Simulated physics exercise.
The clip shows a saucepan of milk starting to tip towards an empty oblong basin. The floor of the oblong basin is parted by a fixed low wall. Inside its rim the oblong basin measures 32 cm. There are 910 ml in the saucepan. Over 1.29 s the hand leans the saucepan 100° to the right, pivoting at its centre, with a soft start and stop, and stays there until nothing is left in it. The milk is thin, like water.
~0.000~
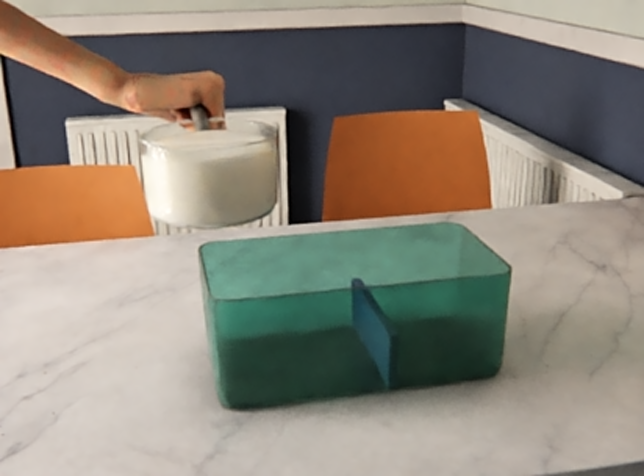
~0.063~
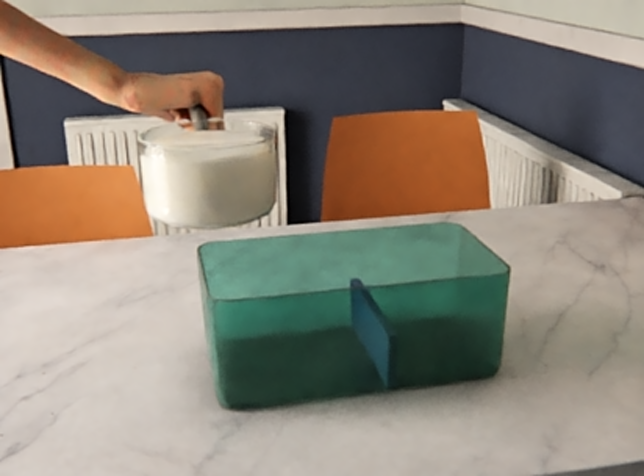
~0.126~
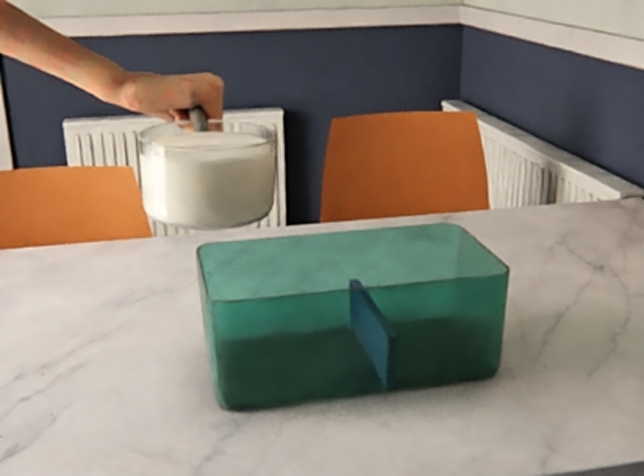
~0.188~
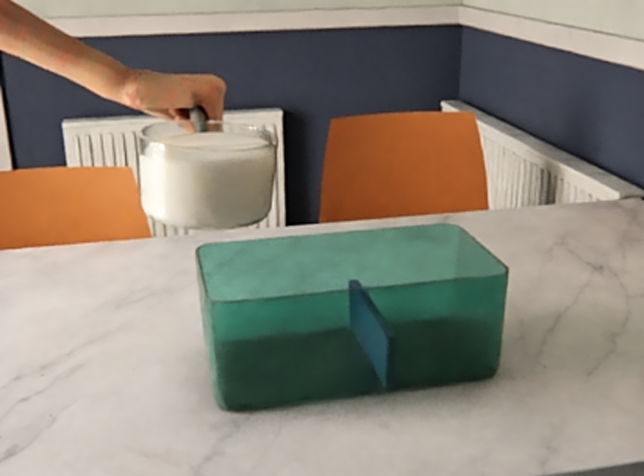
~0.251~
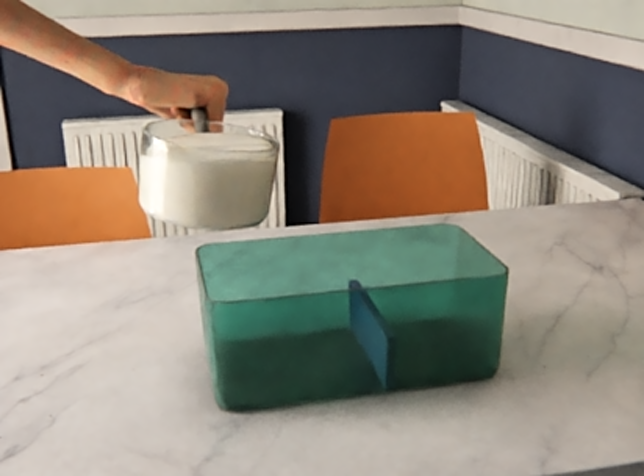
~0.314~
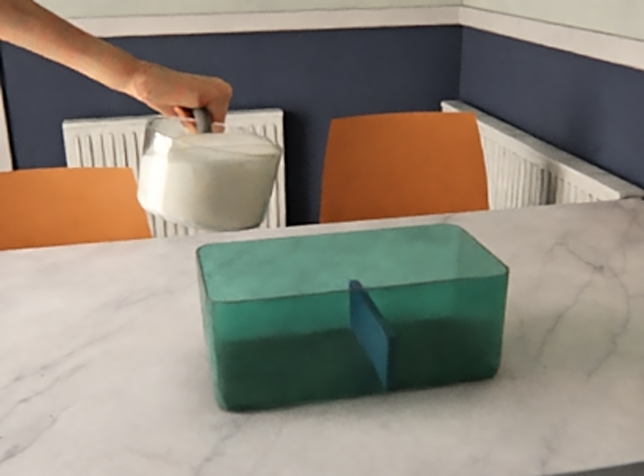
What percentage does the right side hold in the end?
Roughly 1 per cent is past the wall.
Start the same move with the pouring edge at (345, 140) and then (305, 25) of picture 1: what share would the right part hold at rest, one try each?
In turn about 75 and 70 per cent.
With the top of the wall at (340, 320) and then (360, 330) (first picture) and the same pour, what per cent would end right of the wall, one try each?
In turn about 55 and 30 per cent.
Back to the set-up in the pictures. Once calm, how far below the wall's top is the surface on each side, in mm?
Some 30 mm on the left and 60 mm on the right.
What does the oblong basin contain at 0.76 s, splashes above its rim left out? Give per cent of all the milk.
Some 16 per cent.
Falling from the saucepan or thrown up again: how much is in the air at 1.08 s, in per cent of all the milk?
Some 7 per cent.
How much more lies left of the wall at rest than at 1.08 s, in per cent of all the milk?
Some 22 per cent.
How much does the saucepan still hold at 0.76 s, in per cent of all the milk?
About 60 per cent.
By 0.76 s the tilt is 63° and 60 per cent is still to pour, 17 is left of the wall and 0 right of it.
By 1.08 s the tilt is 94° and 14 per cent is still to pour, 78 is left of the wall and 1 right of it.
By 1.42 s the tilt is 100° and 1 per cent is still to pour, 96 is left of the wall and 1 right of it.
By 1.79 s the tilt is 100° and 0 per cent is still to pour, 99 is left of the wall and 1 right of it.
At rest 99 per cent lies left of the wall, 1 right of it and 0 outside.
